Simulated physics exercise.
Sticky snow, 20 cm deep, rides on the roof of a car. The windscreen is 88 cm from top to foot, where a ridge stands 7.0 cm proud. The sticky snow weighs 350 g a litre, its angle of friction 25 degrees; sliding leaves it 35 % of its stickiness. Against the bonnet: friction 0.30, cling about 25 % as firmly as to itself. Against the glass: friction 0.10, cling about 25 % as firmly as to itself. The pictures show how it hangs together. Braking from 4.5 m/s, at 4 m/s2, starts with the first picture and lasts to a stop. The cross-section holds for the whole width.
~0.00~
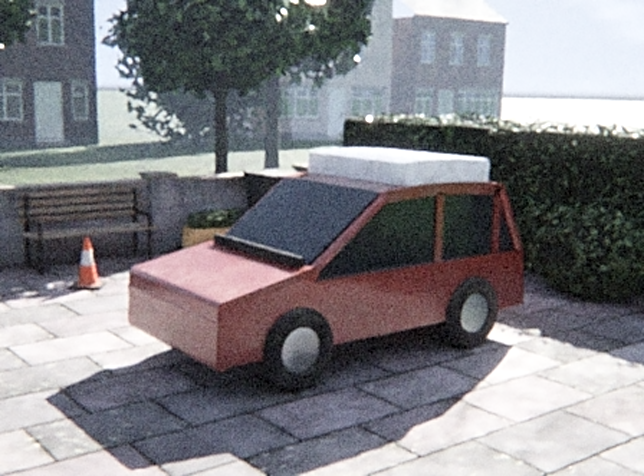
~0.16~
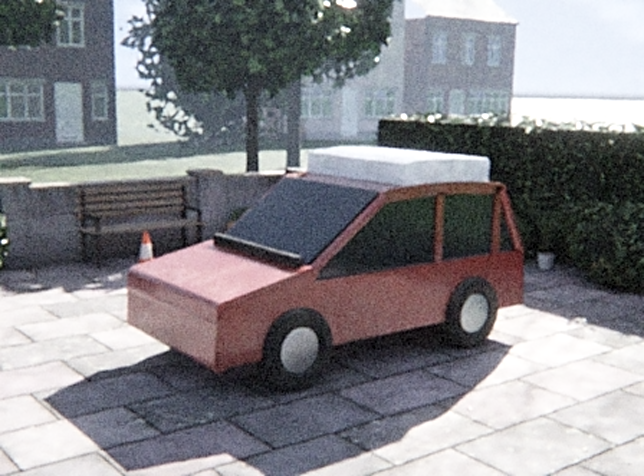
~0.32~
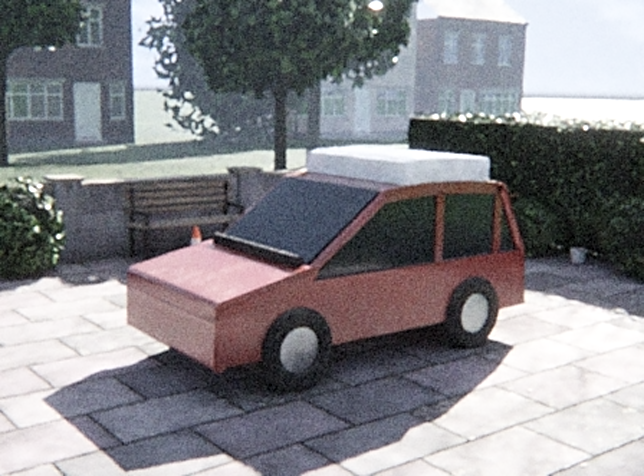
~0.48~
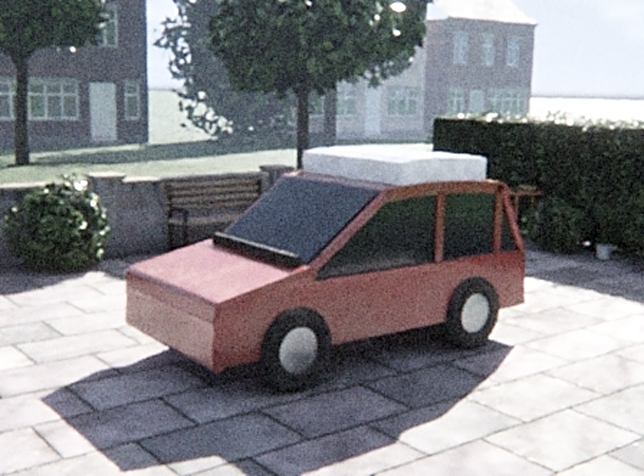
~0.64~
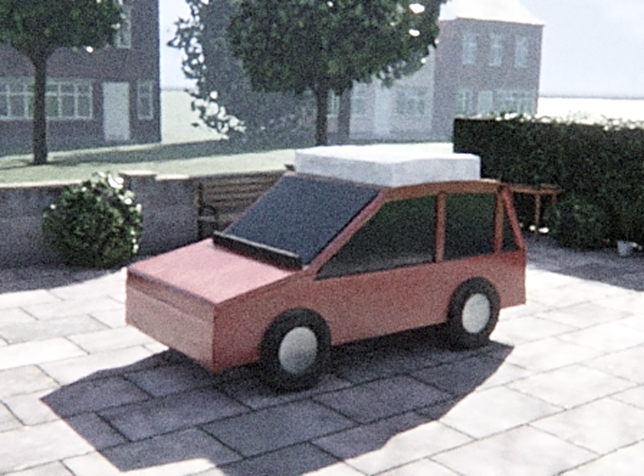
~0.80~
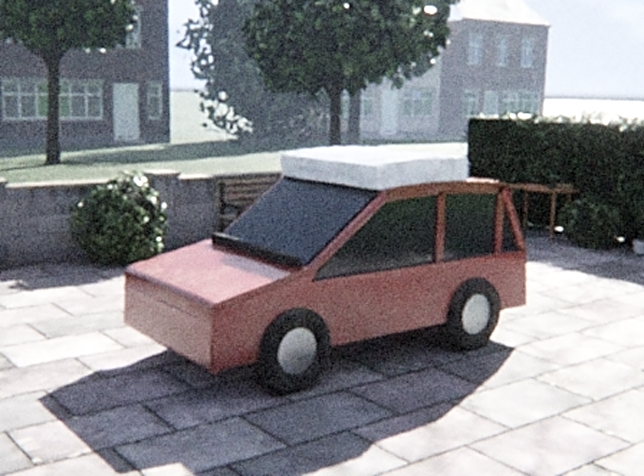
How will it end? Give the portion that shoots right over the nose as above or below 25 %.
The portion that shoots right over the nose is above 25 %.
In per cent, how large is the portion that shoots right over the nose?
Some 75 per cent.
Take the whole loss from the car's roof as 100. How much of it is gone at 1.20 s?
Some 70 per cent.
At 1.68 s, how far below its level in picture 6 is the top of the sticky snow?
Some 50 cm.
After 1.20 s, 30 % of the snow is on the roof, 64 % on the glass, 6 % on the bonnet and none has gone off the nose.
After 1.68 s, none of the snow is on the roof, 14 % on the glass, 79 % on the bonnet and 7 % has gone off the nose.
After 2.15 s, none of the snow is on the roof, 12 % on the glass, 38 % on the bonnet and 51 % has gone off the nose.
After 2.62 s, none of the snow is on the roof, 12 % on the glass, 14 % on the bonnet and 74 % has gone off the nose.
After 3.10 s, at the end, none of the snow is on the roof, 12 % on the glass, 13 % on the bonnet and 75 % has gone off the nose.
